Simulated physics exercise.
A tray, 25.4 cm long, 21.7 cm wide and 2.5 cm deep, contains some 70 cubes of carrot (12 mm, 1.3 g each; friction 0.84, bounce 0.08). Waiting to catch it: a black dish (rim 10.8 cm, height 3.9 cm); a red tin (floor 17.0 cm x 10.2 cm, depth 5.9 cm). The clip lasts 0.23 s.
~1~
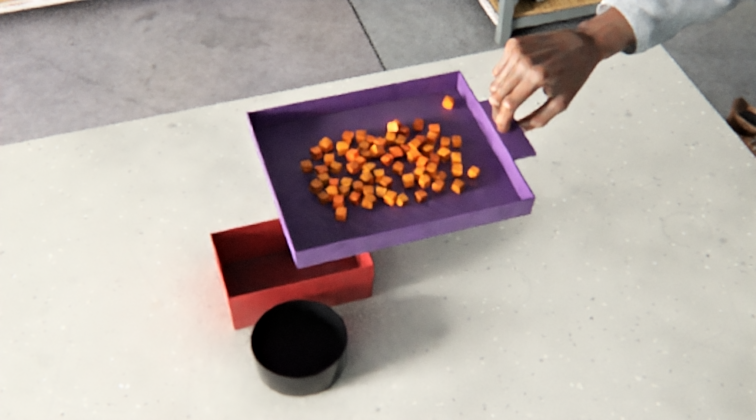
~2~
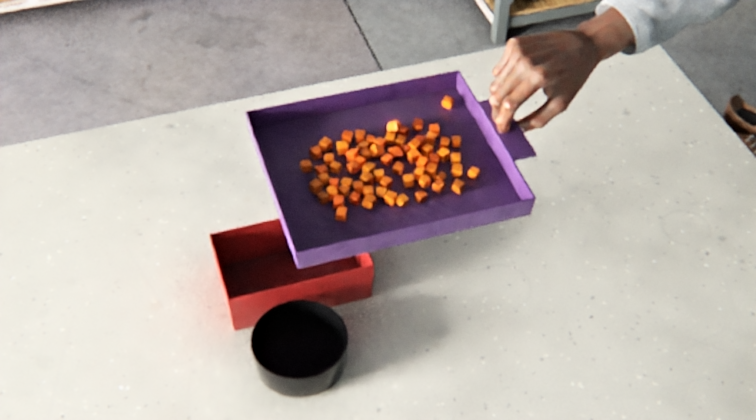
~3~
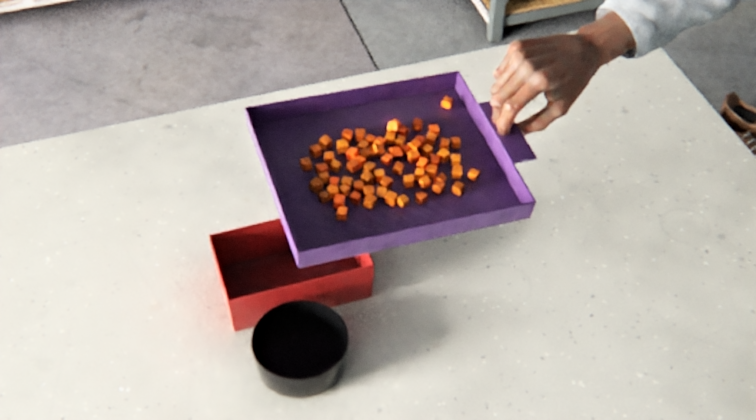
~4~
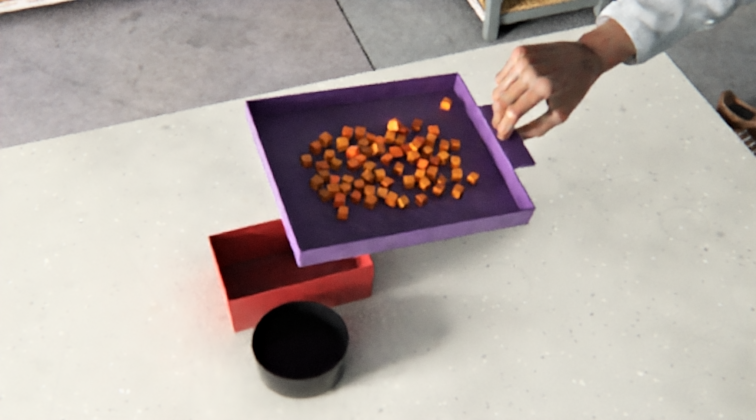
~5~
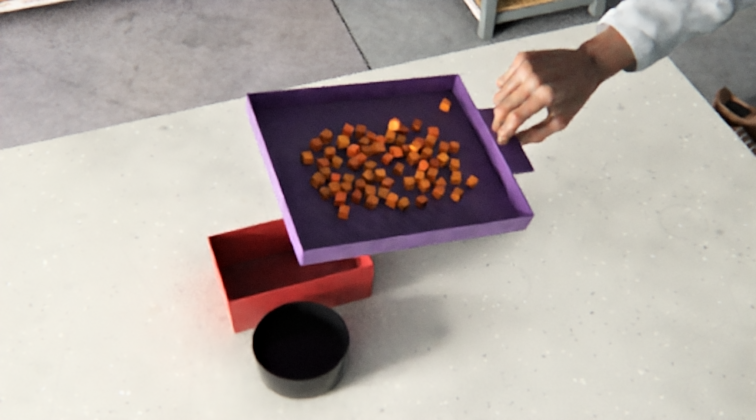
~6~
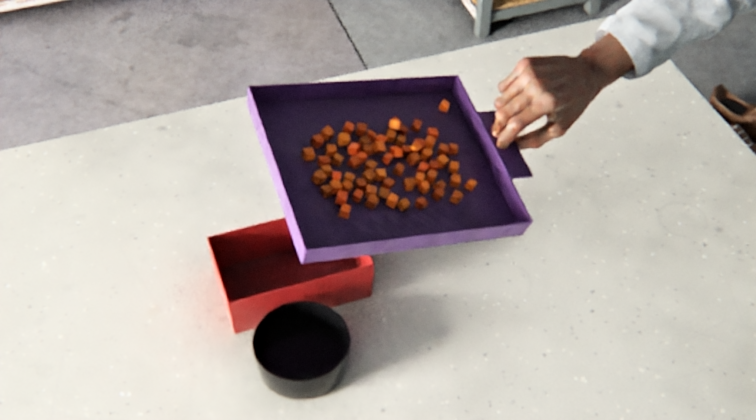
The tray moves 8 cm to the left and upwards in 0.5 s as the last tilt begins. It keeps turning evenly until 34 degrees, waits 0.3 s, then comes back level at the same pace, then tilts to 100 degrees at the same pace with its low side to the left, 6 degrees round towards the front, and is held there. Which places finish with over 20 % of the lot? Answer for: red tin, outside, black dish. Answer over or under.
Red tin: Under, outside: Over, black dish: Over.
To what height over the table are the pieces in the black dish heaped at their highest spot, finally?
About 1.5 cm.
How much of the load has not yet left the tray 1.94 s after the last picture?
Some 65 per cent of the load.
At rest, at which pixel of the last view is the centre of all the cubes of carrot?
Around (292, 339).
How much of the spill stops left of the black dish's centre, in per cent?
Some 90 per cent.
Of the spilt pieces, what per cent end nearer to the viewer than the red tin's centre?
Some 80 per cent.
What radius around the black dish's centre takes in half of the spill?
Roughly 16 cm.
Then, 0.75 s after the last picture, tilt 24 degrees; tray 100 %; middle of all pieces on or above the table near (465, 205).
Then, 1.37 s after the last picture, tilt 20 degrees; tray 100 %; middle of all pieces on or above the table near (432, 158).
Then, 1.94 s after the last picture, tilt 70 degrees; tray 65 %, outside 10 %, in the air 25 %; middle of all pieces on or above the table near (276, 280).
Then, 2.49 s after the last picture, tilt 100 degrees; black dish 20 %, red tin 10 %, tray 35 %, outside 35 %; middle of all pieces on or above the table near (275, 312).
In the end, black dish 35 %, red tin 10 %, tray 20 %, outside 35 %.
